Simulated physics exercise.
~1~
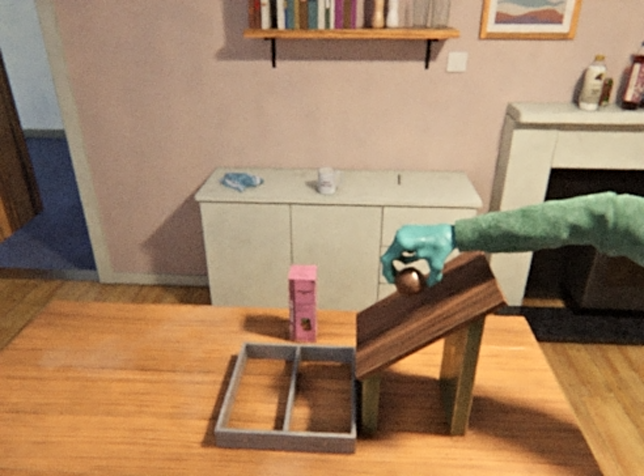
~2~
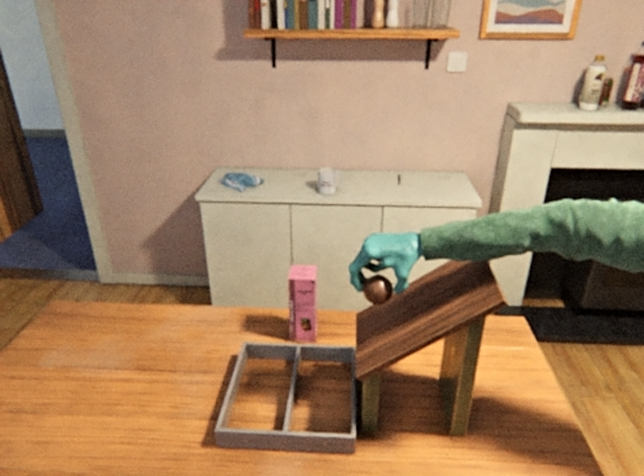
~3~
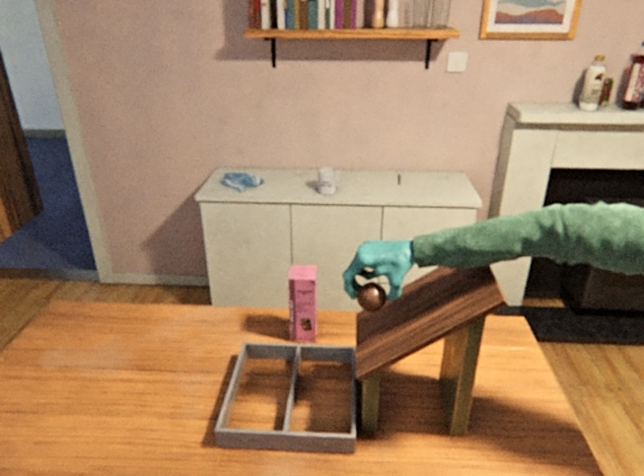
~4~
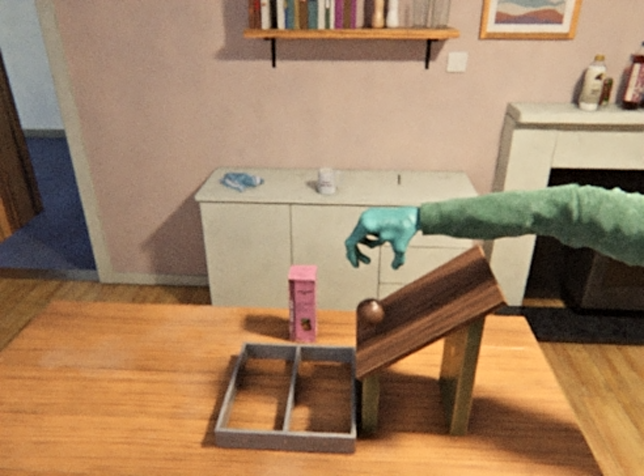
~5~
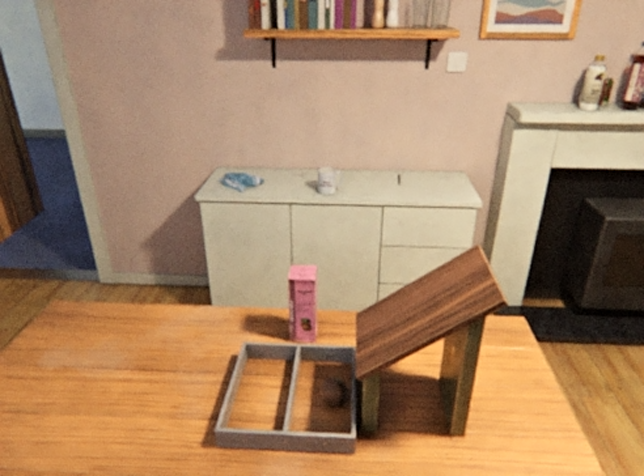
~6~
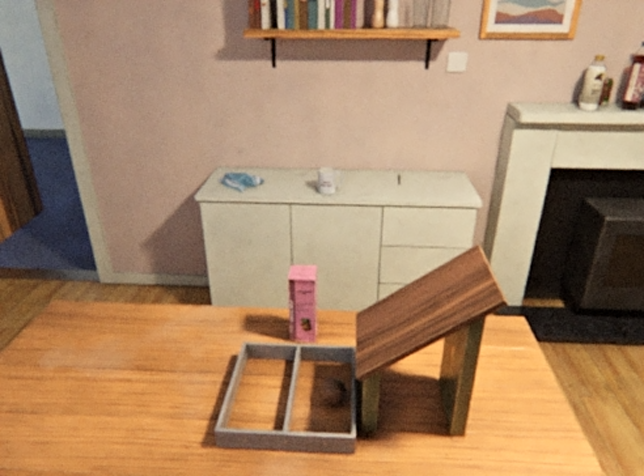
In the video, a teal-gloved hand moves a brown onion left over a tilted wooden board on a table and releases it; the onion goes down into the nearer bay of a gray two-bay tray and rests there, while a pink carton stays standing.
